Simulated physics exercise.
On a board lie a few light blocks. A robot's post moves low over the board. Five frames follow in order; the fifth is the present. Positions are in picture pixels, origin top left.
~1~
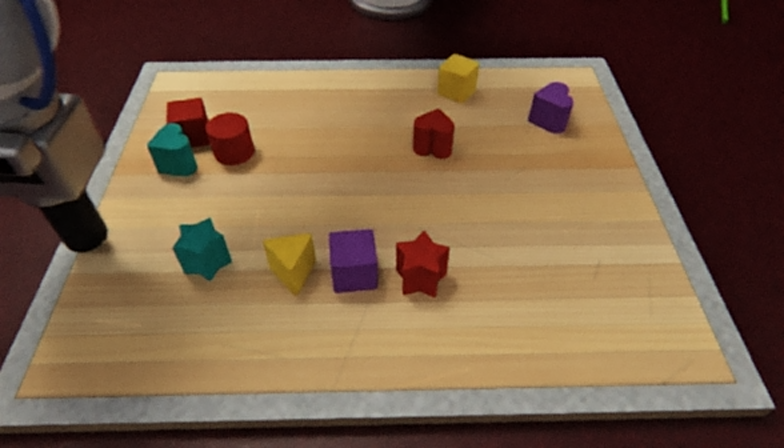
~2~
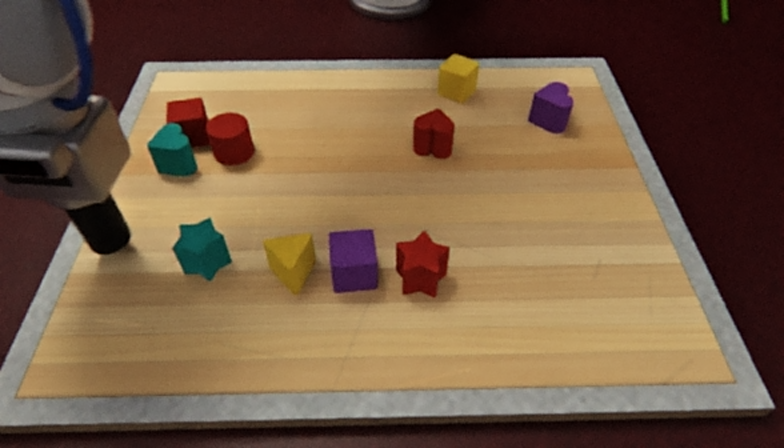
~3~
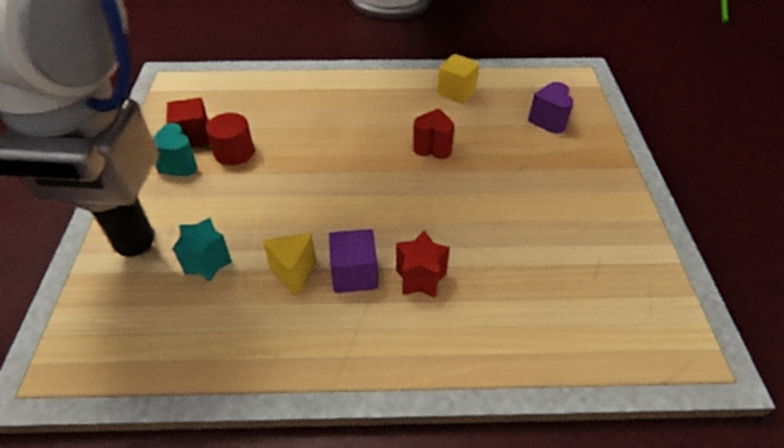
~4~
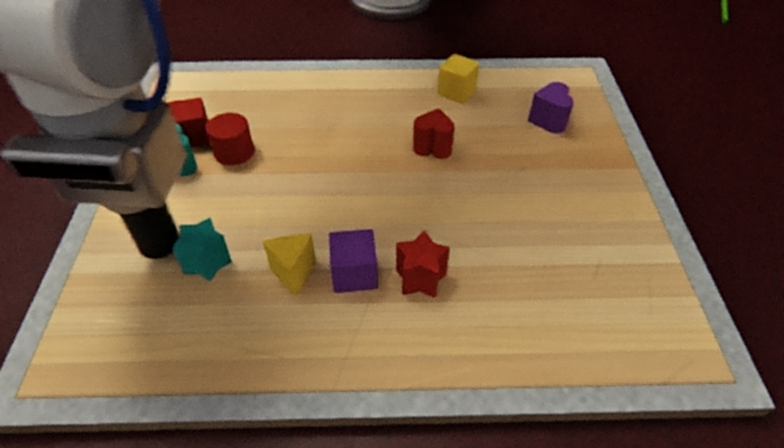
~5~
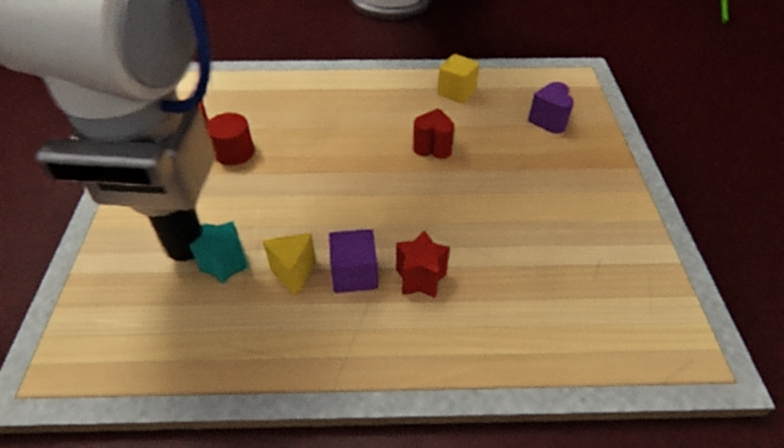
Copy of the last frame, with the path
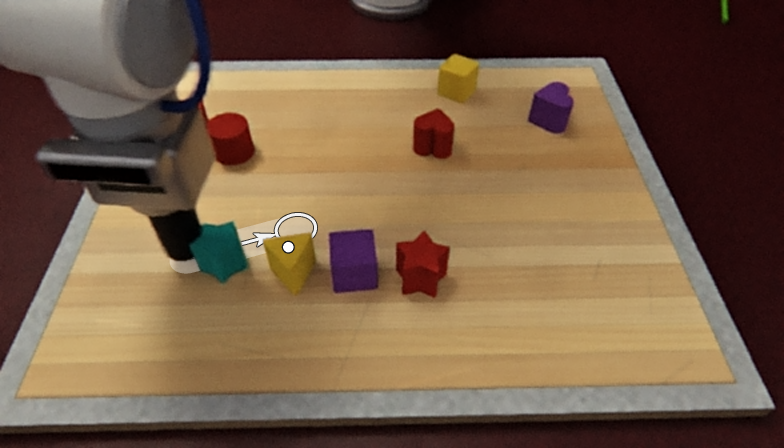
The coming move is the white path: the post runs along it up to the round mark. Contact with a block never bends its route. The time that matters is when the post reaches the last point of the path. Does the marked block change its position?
My answer is yes.
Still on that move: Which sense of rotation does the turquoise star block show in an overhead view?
The twist is clockwise.
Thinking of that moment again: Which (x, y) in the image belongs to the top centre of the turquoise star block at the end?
It should be at (268, 237) by then.
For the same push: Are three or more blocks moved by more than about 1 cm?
That would be a no.
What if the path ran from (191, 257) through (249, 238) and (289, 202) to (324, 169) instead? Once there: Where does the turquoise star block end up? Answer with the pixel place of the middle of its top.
It is going to be at (262, 234).
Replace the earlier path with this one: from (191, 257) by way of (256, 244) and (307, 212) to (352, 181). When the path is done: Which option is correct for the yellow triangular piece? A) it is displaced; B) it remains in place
Choice A: It is displaced.
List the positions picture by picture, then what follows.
Tip of the post (87, 237), middles of tops, turquoise star block (197, 235), yellow triangular piece (288, 247), purple four-sided block (352, 247), in the first frame.
Post (110, 239), nothing pushed, in the second frame.
Post (135, 241), nothing pushed, in the third frame.
Post (160, 243), nothing pushed, in the fourth frame.
Post (186, 245), turquoise star block (216, 237), yellow triangular piece (288, 247), purple four-sided block (352, 247), in the fifth frame.
The line goes straight from (191, 257) to (296, 229); the dot is on the yellow triangular piece.
On the path given first. One third of the way, post (223, 236); turquoise star block (248, 237), turned 20° clockwise.
Two thirds of the way, post (259, 226); turquoise star block (265, 238), turned 55° clockwise; yellow triangular piece (305, 253).
At the end, post (294, 217); turquoise star block (268, 237), turned 70° clockwise; yellow triangular piece (305, 254); purple four-sided block unmoved.
